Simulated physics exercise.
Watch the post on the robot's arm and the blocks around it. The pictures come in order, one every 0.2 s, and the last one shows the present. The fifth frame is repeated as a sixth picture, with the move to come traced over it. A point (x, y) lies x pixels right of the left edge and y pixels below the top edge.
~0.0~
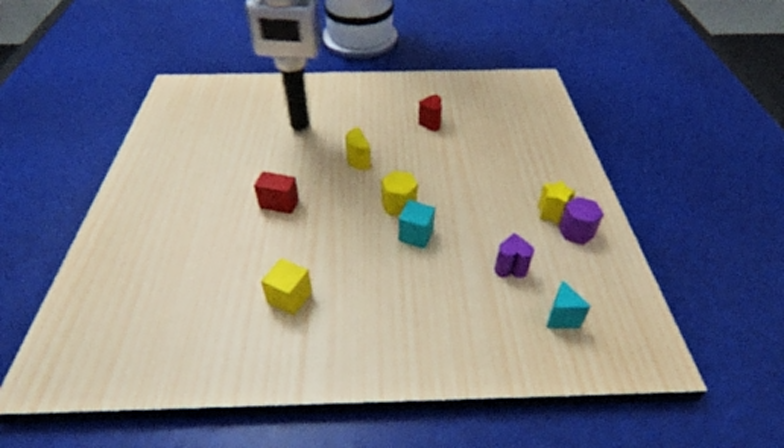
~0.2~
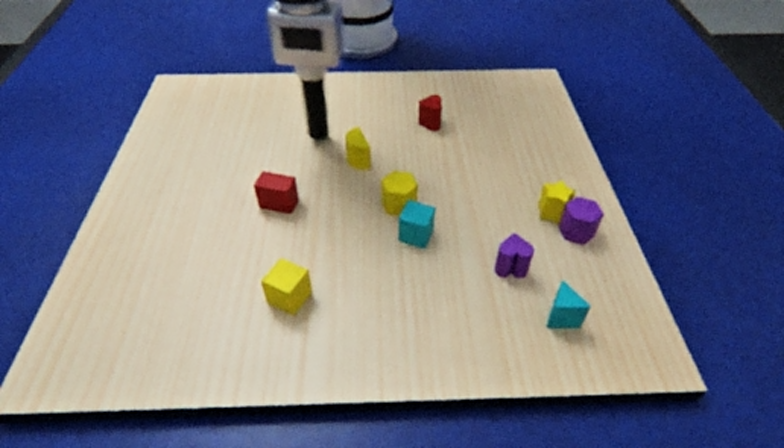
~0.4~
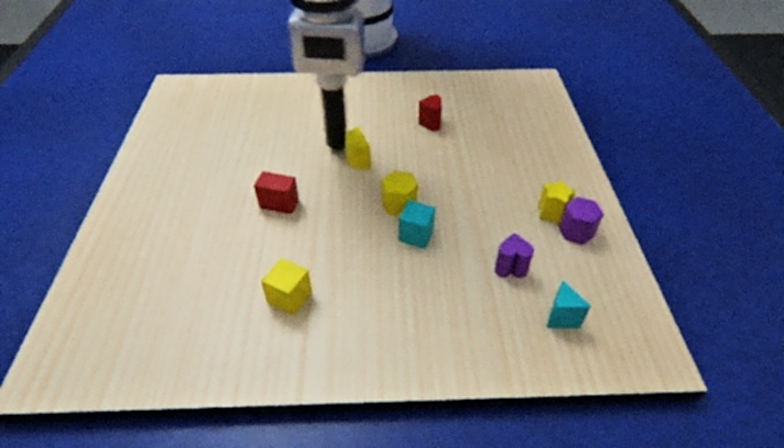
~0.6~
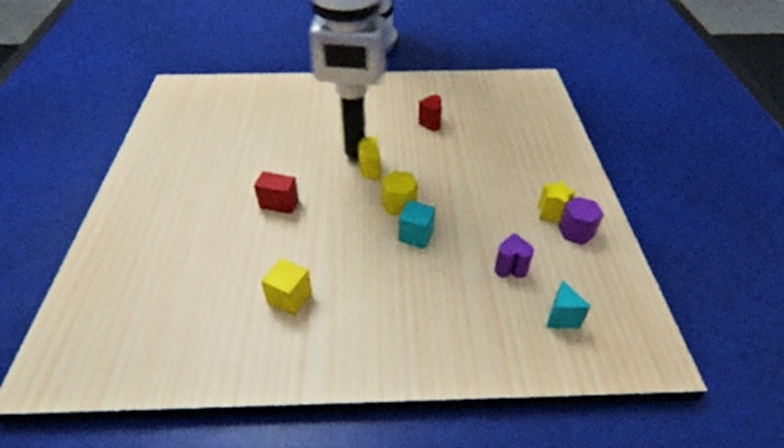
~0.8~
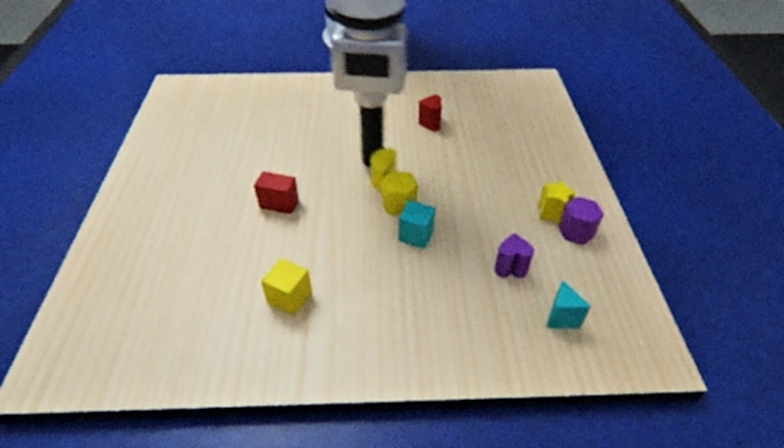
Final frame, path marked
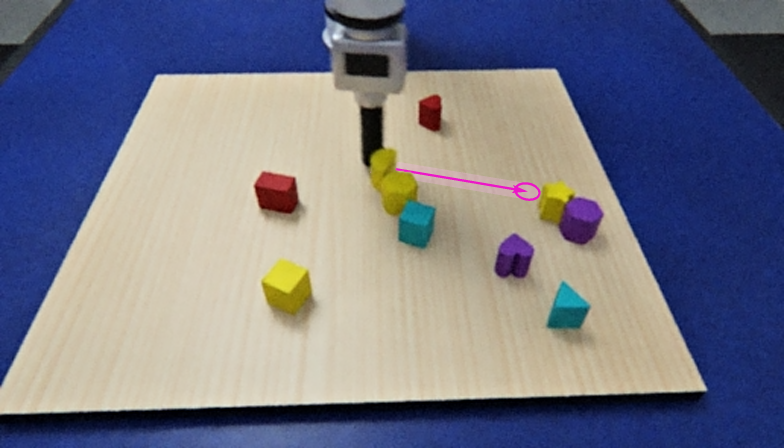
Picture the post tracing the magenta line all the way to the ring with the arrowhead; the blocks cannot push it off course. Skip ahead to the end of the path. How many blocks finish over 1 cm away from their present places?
Here I'd predict a lone block moving more than 1 cm.
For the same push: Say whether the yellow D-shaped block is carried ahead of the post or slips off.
Slid off.
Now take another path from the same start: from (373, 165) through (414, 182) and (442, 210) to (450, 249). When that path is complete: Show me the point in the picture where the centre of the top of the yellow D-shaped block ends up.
At the end it should sit near (396, 170).
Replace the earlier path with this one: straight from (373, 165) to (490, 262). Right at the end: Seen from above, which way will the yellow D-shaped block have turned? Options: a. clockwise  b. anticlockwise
The one that fits is a, clockwise.
Drawn move, from (373, 165) directly to (527, 191).
On the path given first. One third of the way, post at (423, 169); yellow D-shaped block at (393, 163), turned 50° clockwise.
Two thirds of the way, post at (476, 178); yellow D-shaped block at (393, 163), turned 50° clockwise.
At the end, post at (529, 186); yellow D-shaped block at (393, 163), turned 50° clockwise; yellow star block still.
